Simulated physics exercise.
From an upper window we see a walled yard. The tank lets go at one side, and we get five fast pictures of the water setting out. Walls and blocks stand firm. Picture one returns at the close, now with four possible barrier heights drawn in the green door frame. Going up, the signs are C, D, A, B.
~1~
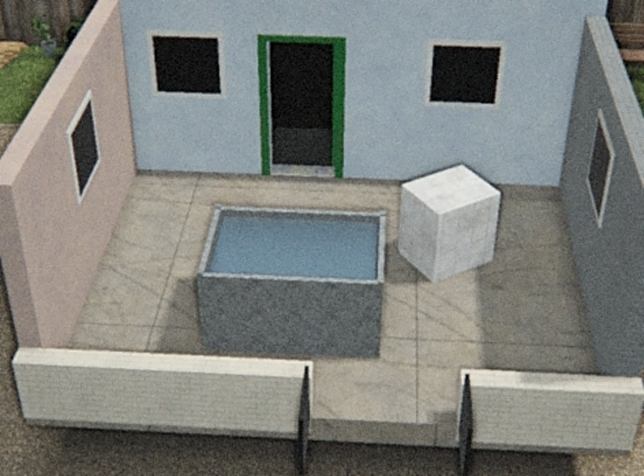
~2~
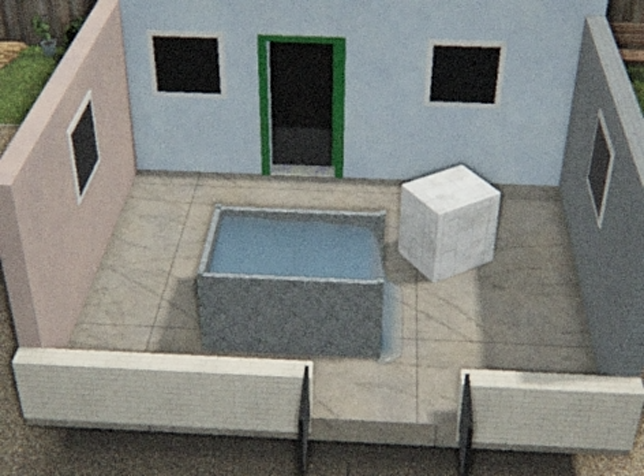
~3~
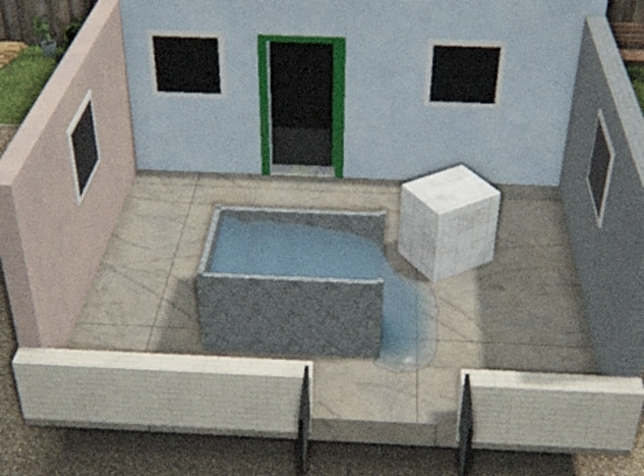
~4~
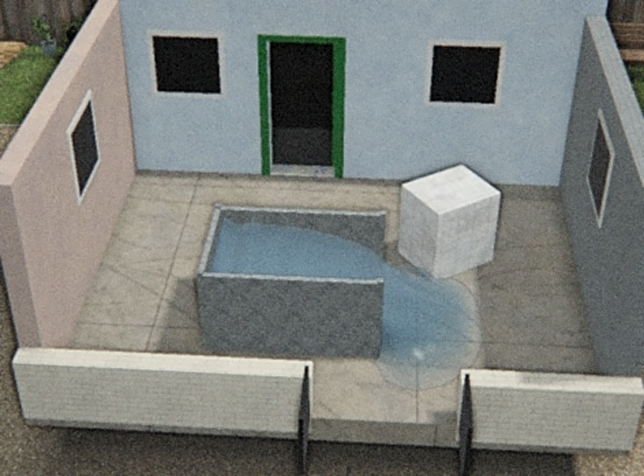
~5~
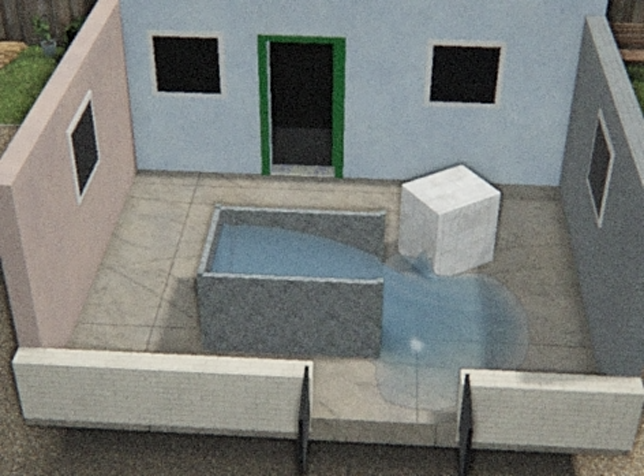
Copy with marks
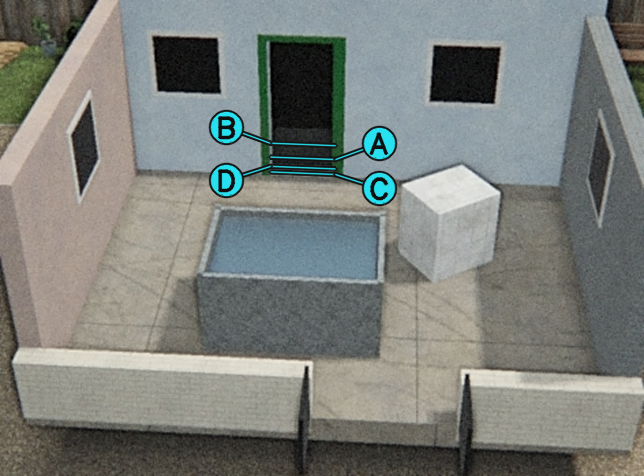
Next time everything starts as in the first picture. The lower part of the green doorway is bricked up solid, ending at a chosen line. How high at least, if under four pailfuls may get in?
Height C.
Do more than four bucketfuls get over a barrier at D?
No, that is safe.
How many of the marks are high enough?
All four.
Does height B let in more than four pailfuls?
No.
In cyan, A at (302, 158); B at (302, 144); C at (303, 173); D at (303, 167); from the bottom up C, D, A, B.
For height A, nothing gets over.
For height B, nothing gets over.
For height C, a splash gets over, under a bucket.
For height D, nothing gets over.
